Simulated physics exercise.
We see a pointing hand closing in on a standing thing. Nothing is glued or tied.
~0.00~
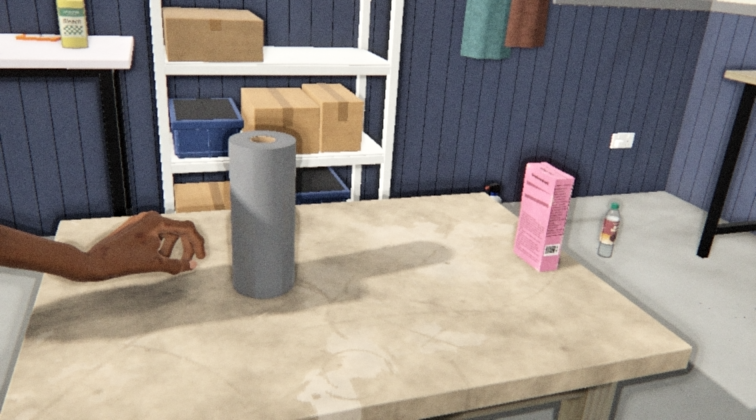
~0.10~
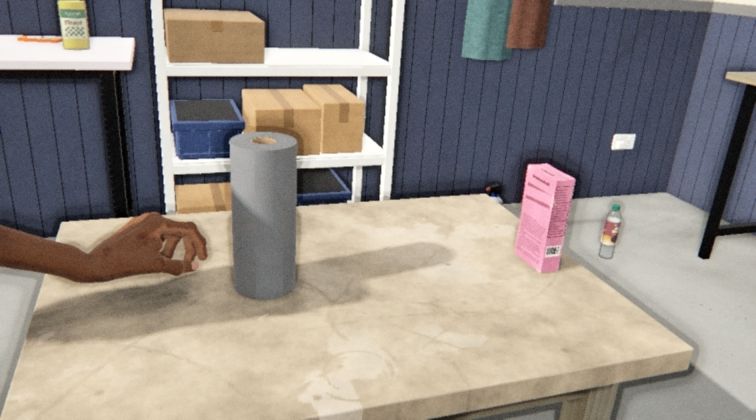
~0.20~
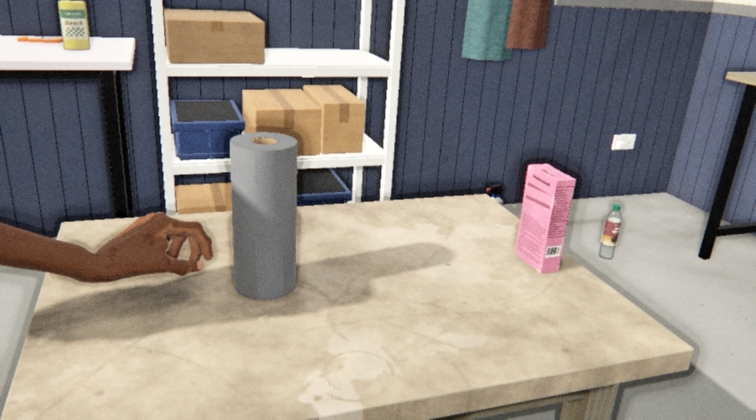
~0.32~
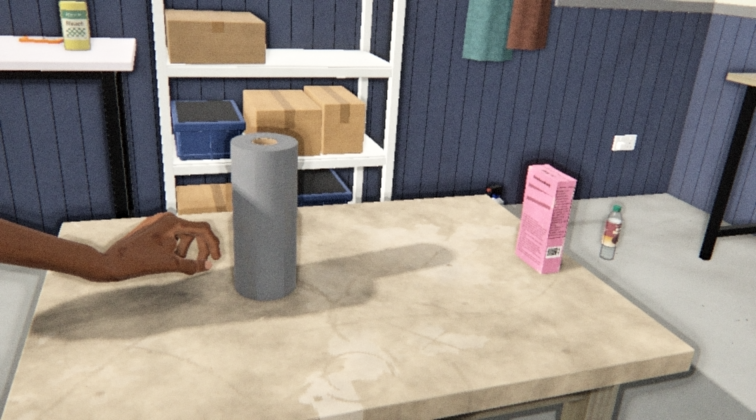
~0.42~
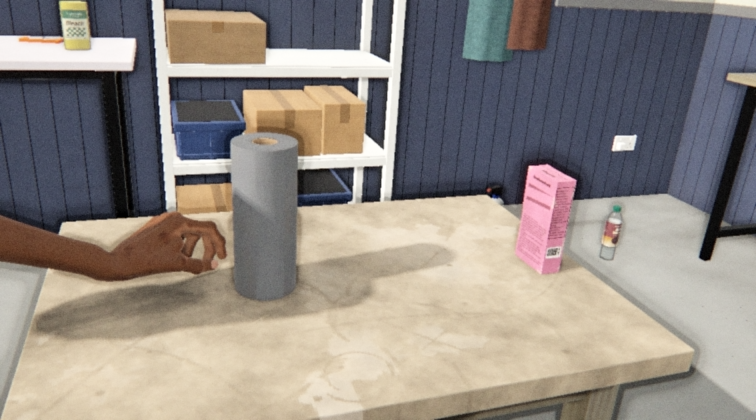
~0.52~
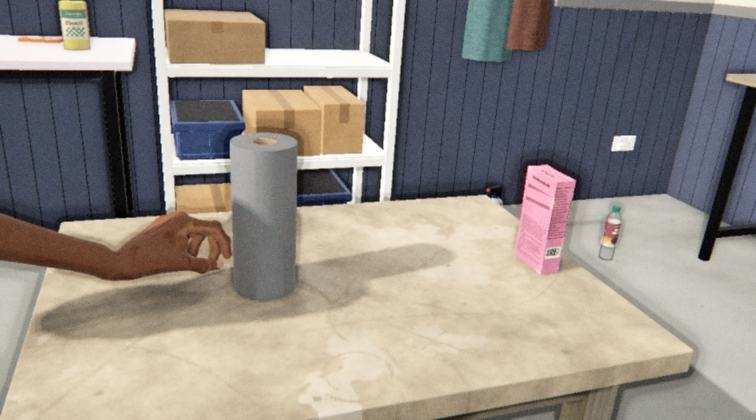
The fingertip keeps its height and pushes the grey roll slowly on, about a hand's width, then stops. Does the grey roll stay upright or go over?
The grey roll is still upright.
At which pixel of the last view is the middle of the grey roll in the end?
Around (339, 212).
After 1.02 s, grey roll shifted a little near (288, 215).
After 1.62 s, grey roll shifted about its own width near (322, 213).
In the end (2.5 s), moved from the start, grey roll. At the end, from the last picture's camera, grey roll near (339, 212).
